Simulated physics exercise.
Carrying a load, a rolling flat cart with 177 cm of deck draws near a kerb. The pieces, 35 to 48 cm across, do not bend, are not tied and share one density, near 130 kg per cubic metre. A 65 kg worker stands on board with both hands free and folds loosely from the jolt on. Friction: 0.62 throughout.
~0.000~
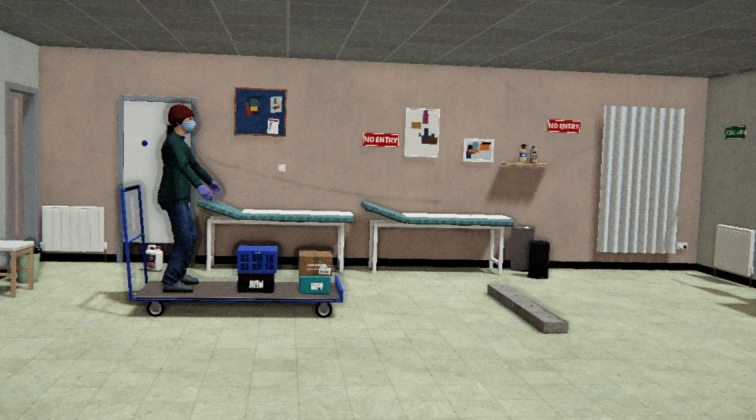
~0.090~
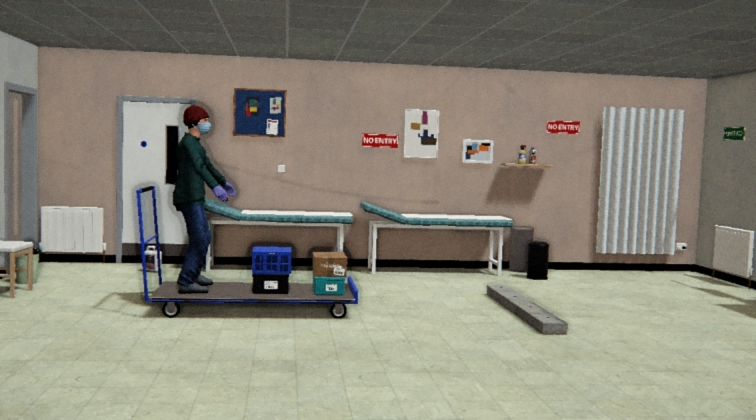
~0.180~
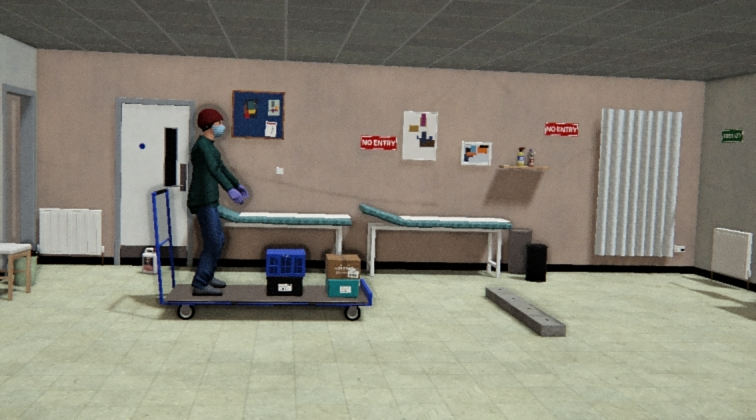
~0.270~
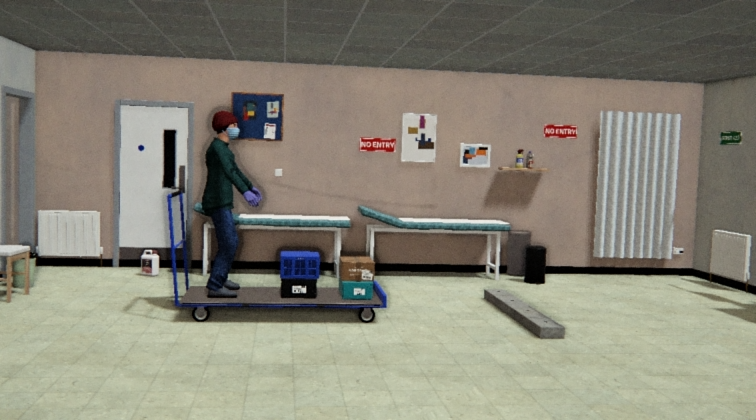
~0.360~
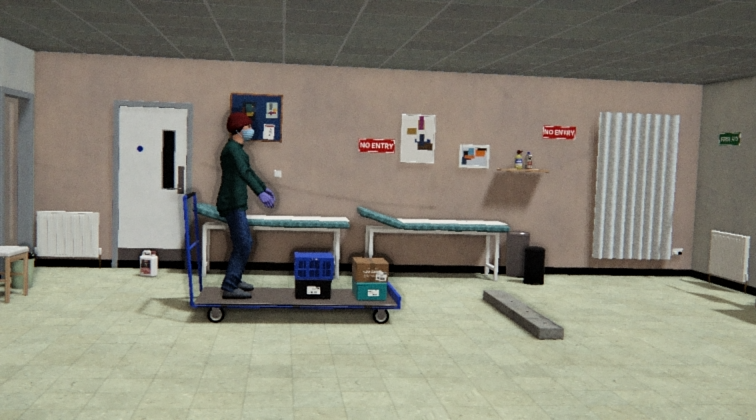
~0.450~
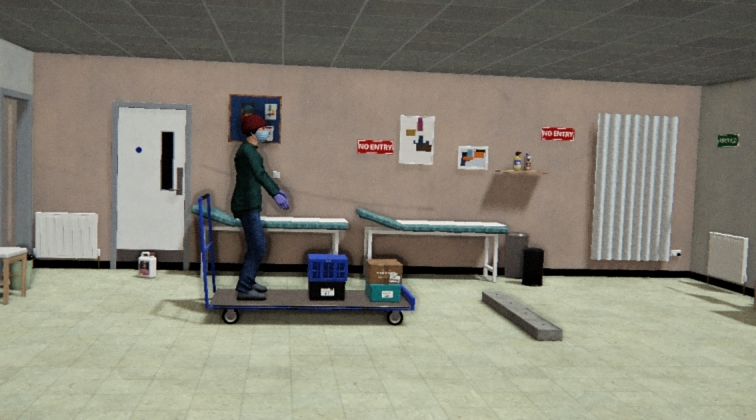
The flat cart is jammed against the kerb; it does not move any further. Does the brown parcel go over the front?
Yes.
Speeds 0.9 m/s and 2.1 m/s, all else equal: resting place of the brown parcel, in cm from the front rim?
Roughly 20 cm behind the front rim on the first try and 50 cm past it on the second.
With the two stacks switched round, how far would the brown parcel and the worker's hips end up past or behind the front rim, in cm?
After the swap, brown stops 60 cm short of the rim while the hips stop 100 cm short.
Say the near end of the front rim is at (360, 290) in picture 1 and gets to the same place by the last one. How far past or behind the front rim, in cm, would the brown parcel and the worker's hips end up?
In that case the brown item would end 10 cm behind the front rim, and the hips 130 cm behind it.
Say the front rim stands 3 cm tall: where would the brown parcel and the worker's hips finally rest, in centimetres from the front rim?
Rest positions from the front rim: Brown 30 cm past; hips 120 cm behind.
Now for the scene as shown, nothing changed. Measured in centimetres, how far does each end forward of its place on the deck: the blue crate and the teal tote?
I'd put the blue one at around 15 cm and the teal one at around 10 cm.
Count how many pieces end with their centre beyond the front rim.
1.
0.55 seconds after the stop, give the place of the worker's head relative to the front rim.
50 cm behind the rim.
After 1.14 s the deck stops.
After 1.39 s the brown parcel is 2 cm behind the rim, tilted 10°, near (514, 274) in the last picture's view.
After 1.69 s the brown parcel is 11 cm past the rim, tilted 90°, near (527, 287) in the last picture's view.
After 2.14 s the brown parcel is 33 cm past the rim, tilted 180°, near (548, 310) in the last picture's view.
When all is still (2.7 s), past the rim, brown parcel; behind it, black tote, blue crate, teal tote and the worker's hips.
